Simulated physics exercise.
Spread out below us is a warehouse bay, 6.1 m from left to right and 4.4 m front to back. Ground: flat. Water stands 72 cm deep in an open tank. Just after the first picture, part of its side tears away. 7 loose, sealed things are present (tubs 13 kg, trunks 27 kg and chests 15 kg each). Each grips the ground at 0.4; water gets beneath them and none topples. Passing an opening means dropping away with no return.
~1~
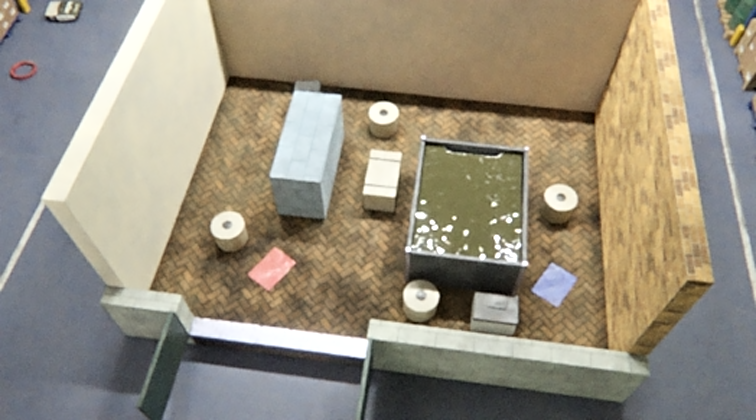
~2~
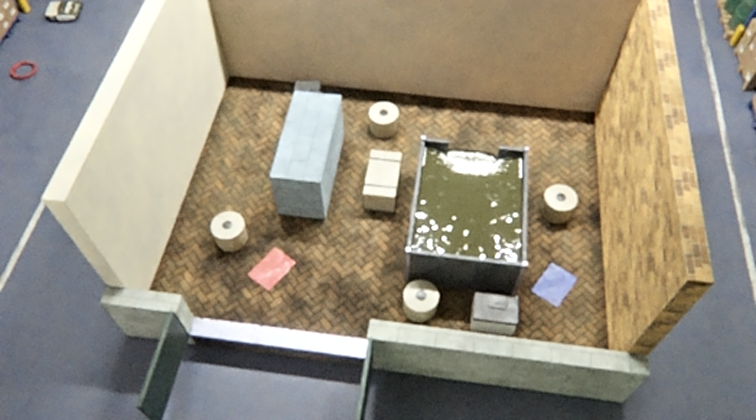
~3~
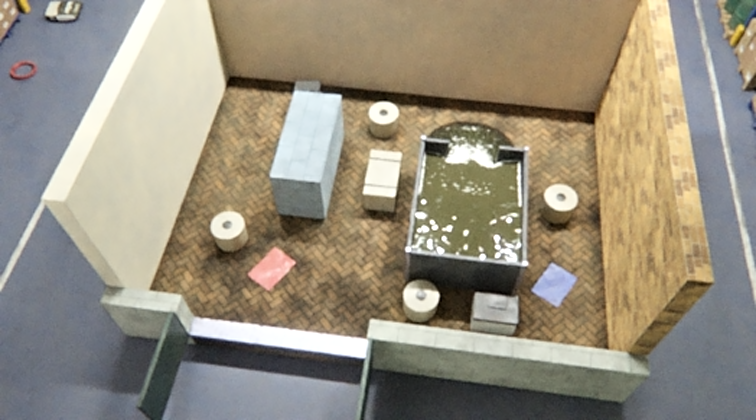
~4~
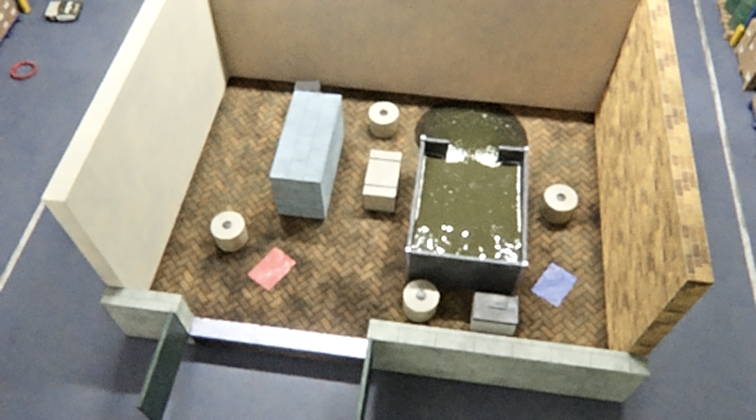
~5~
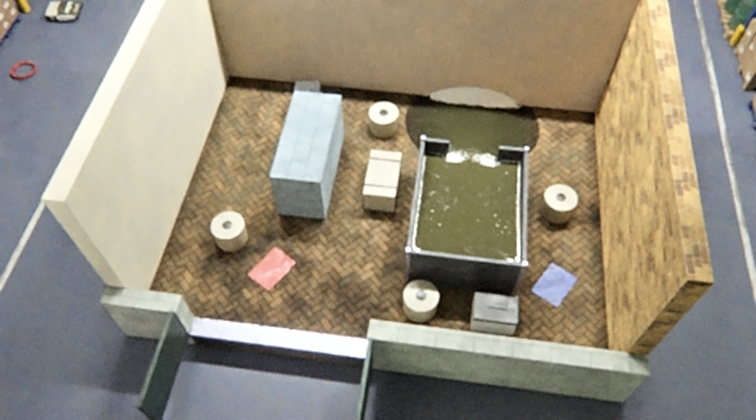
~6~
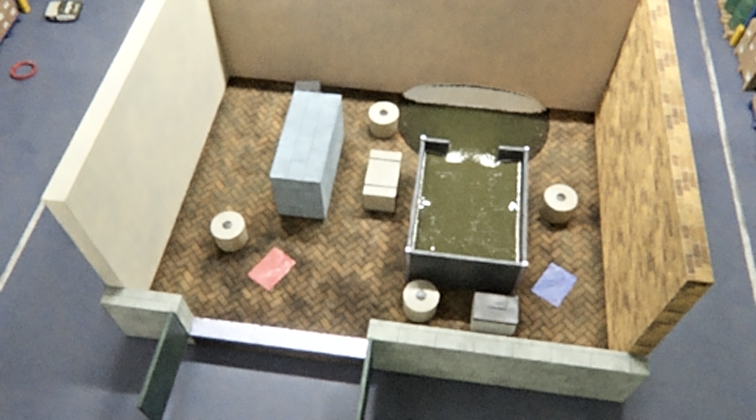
A dark tank of murky water opens at its far side, and water spreads across the floor.
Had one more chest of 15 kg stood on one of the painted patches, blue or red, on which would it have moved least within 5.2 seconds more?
Best pick: Red.
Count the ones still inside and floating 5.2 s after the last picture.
2.
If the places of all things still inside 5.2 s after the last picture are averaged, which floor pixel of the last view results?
The centre sits near (362, 247).
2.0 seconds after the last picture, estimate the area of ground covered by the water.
Near 14 m2 in all.
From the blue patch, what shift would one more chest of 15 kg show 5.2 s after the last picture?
Around 140 centimetres from the patch.
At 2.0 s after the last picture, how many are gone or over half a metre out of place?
I count 1.
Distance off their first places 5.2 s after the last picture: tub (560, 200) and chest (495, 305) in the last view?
First: 200 cm. Second: 60 cm.
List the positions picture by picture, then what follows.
A tub at (227, 225), on the bottom; a trunk at (383, 173), on the bottom; the blue patch at (554, 285); the red patch at (272, 269); water covers 2.5 m2; 0 of 7 have shifted, in the first frame.
A tub at (227, 225), on the bottom; a trunk at (383, 173), on the bottom; the blue patch at (554, 285); the red patch at (272, 269); water covers 2.9 m2; 0 of 7 have shifted, in the second frame.
A tub at (227, 225) rests on the ground; a trunk at (383, 173) rests on the ground; the blue patch at (554, 285); the red patch at (272, 269); water covers 3.7 m2; 0 of 7 have shifted, in the third frame.
A tub at (227, 225), on the bottom; a trunk at (383, 173) rests on the ground; the blue patch at (554, 285); the red patch at (272, 269); 4.6 m2 under water; 0 of 7 have shifted, in the fourth frame.
A tub at (227, 225), on the bottom; a trunk at (383, 173), on the bottom; the blue patch at (554, 285); the red patch at (272, 269); 5.2 m2 under water; 0 of 7 have shifted, in the fifth frame.
A tub at (227, 225), on the bottom; a trunk at (383, 173), on the bottom; the blue patch at (554, 285); the red patch at (272, 269); 5.6 m2 under water; 0 of 7 have shifted, in the sixth frame.
Then, 0.5 s after the last picture on blue it would be 0 cm off in 0 cm of water; on red it would be 0 cm off in 0 cm of water.
Then, 2.0 s after the last picture on blue it would be 0 cm off in 2 cm of water; on red it would be 0 cm off in 0 cm of water.
Then, 3.4 s after the last picture on blue it would be 92 cm off in 11 cm of water; on red it would be 0 cm off in 0 cm of water.
Then, 5.2 s after the last picture on blue it would be 147 cm off in 9 cm of water; on red it would be 3 cm off in 6 cm of water.
